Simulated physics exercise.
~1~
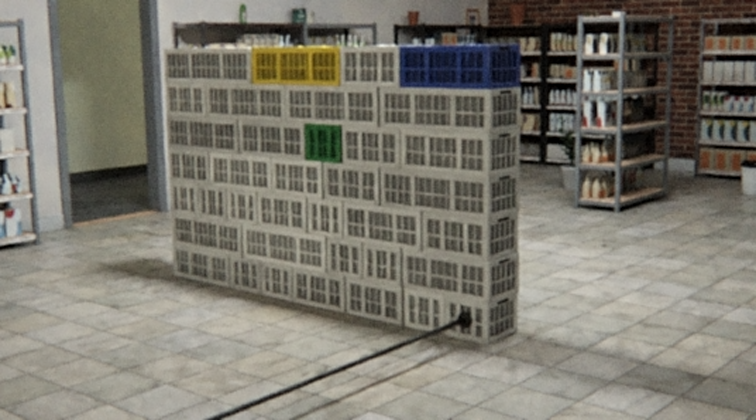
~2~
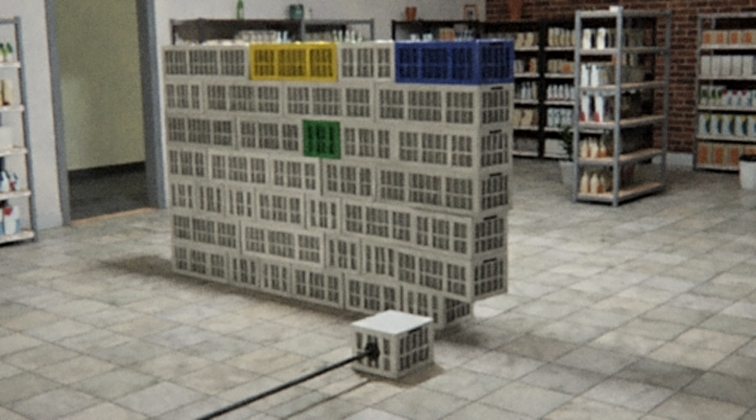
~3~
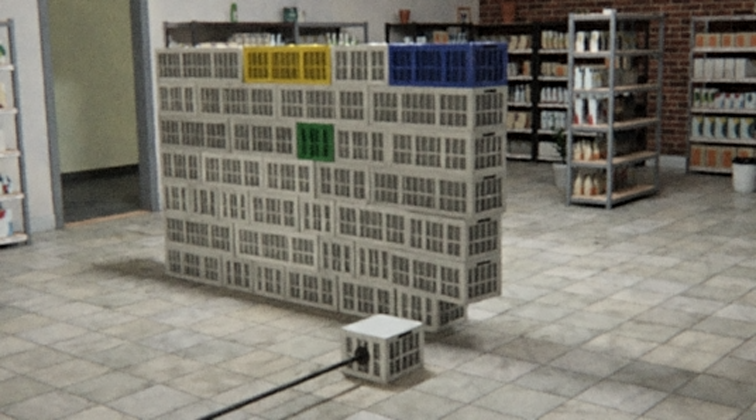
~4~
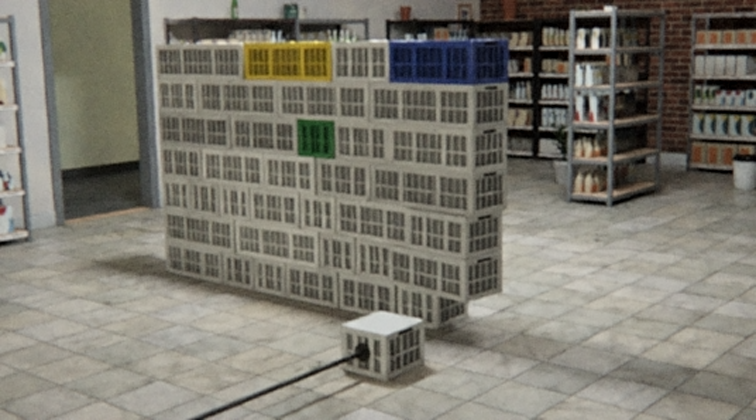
At first, a freestanding wall of pale crates, with yellow, blue and green ones among them, stands on a tiled floor near stocked shelves, and a long dark rod reaches a crate at the lower right corner. The rod draws that crate out of the bottom row, toward the front and left, until it sits clear of the wall. The rows above its empty place stay up, overhanging the gap at the right end. After that the pulled crate rests on the floor with the rod still against it. At the end the wall is still standing, with the blue crate up on the top row and the yellow and green ones in their places.
